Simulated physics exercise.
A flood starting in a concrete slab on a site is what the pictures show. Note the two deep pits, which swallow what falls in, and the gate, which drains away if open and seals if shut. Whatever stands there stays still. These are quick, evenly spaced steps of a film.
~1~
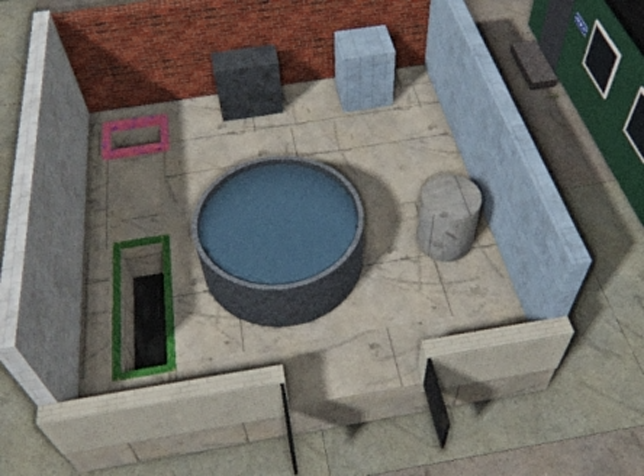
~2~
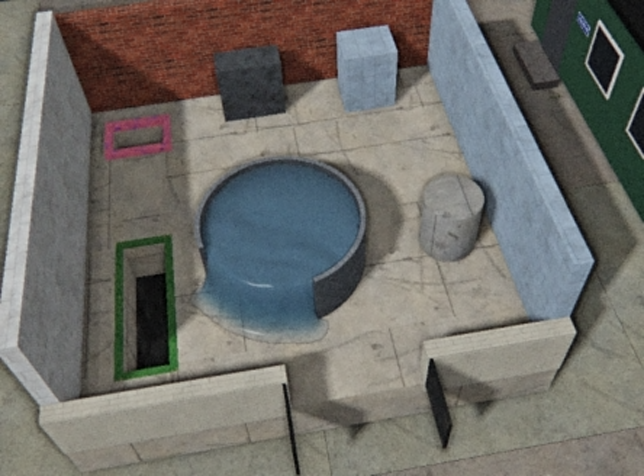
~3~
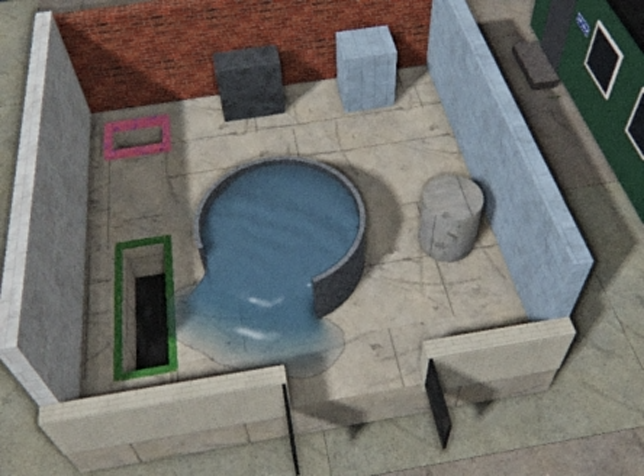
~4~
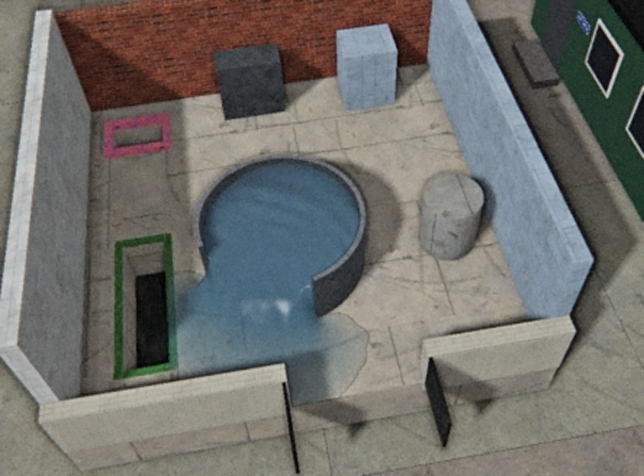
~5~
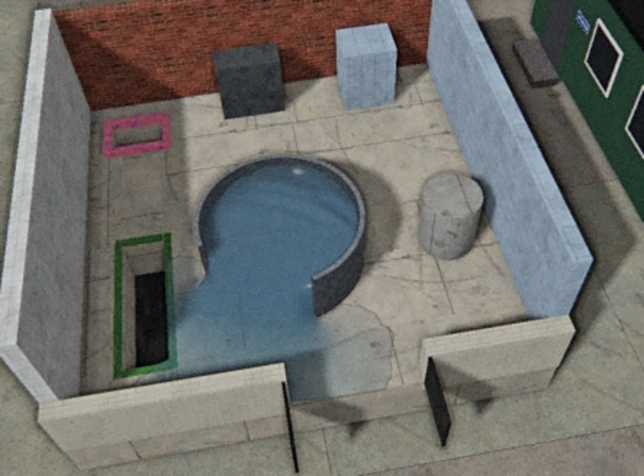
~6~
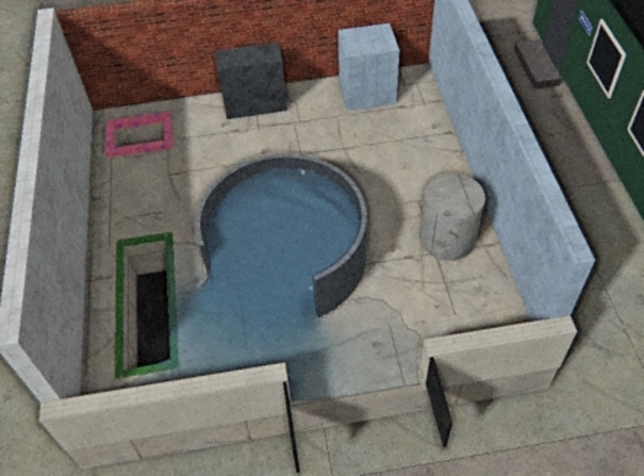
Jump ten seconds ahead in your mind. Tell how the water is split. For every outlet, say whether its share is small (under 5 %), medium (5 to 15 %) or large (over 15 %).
Result - gate: Large; pink pit: Small; green pit: Large.
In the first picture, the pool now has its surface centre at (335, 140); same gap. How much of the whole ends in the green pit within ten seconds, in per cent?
I'd put the green pit at 45 per cent of the whole.
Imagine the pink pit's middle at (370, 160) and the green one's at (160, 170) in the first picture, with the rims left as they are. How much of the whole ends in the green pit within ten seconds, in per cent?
So the green pit ends up with 35 in a hundred.
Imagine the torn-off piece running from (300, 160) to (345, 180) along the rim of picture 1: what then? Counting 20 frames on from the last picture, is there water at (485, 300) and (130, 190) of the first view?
Result, in sequence: Inundated; untouched by the flood.
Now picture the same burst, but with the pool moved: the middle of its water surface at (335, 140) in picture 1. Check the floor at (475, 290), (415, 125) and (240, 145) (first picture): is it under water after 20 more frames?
Spot 1 wetted, spot 2 unwetted, and spot 3 unwetted.
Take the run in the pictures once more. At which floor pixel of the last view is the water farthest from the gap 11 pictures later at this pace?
The farthest point of the front sits at (91, 175).
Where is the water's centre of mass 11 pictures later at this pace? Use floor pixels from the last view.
I'd mark it close to (233, 307).
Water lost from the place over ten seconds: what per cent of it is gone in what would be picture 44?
Close to 90 per cent, I'd say.
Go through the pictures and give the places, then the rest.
In the first picture, the round tank at (278, 221) is whole and still.
In the second picture, the front is at (195, 297), out from the gap at (253, 307).
In the third picture, the front is at (170, 305), out from the gap at (252, 309).
In the fourth picture, water pours out at (253, 310) and has run to a hidden place.
In the fifth picture, water pours out at (253, 310) and has run to a hidden place.
In the sixth picture, water pours out at (254, 310) and has run to a hidden place.
A moment on, water covers 20 % of the floor; the gate 6 %, the pink pit 0 %, the green pit 9 %.
Next, water covers 25 % of the floor; the gate 11 %, the pink pit 0 %, the green pit 18 %.
Then, water covers 40 % of the floor; the gate 16 %, the pink pit 1 %, the green pit 34 %.
Later, water covers 55 % of the floor; the gate 21 %, the pink pit 2 %, the green pit 47 %.
In the end, water covers 75 % of the floor; the gate 23 %, the pink pit 2 %, the green pit 54 %.
